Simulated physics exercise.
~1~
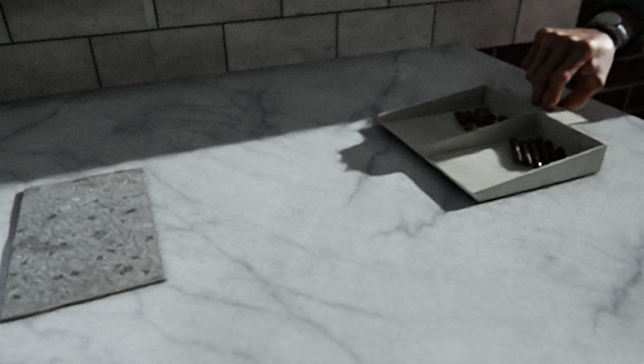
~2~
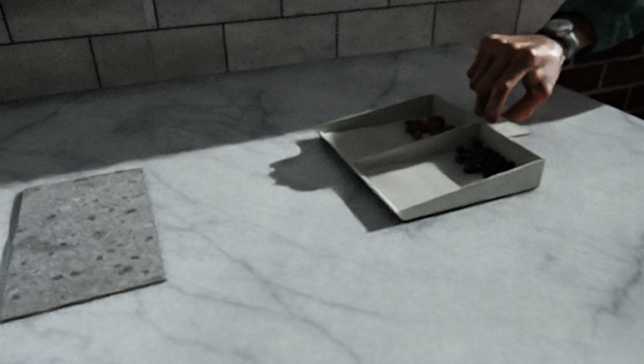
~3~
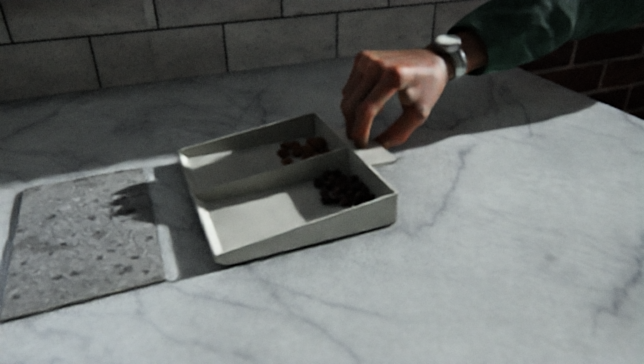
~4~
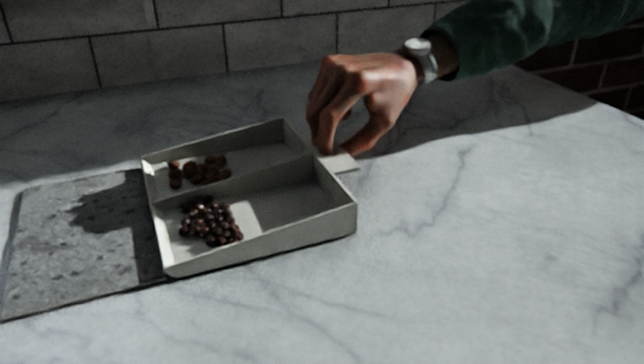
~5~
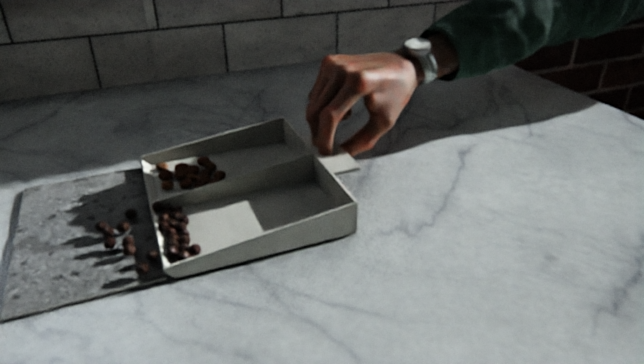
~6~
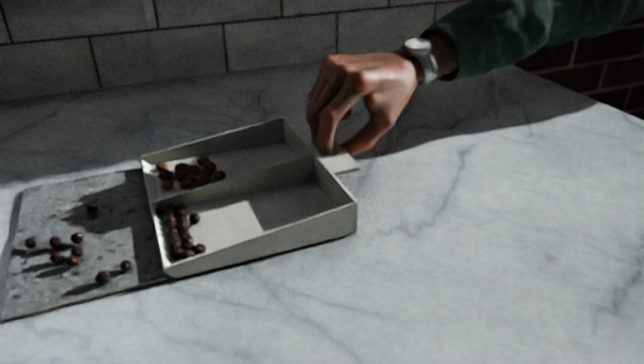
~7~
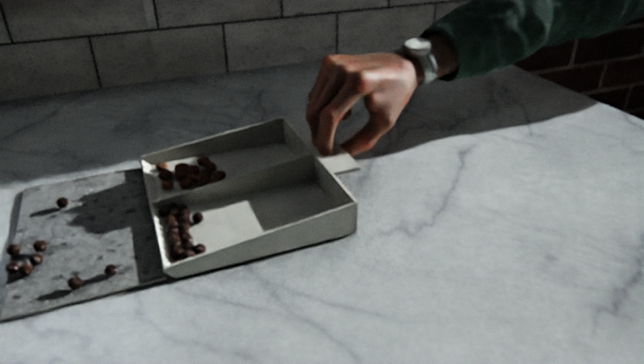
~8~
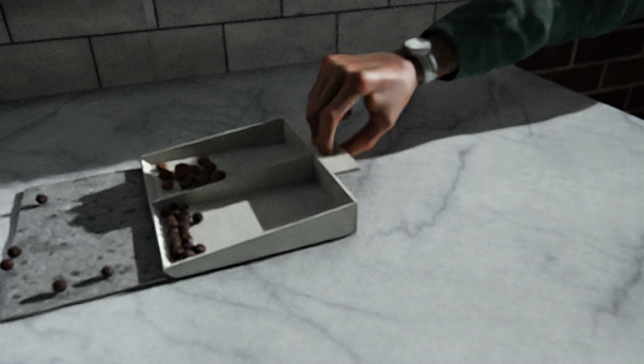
Divided tray pushed left by a hand stopping at a stone slab, some nearer dark balls spilling out, the farther ones staying inside.
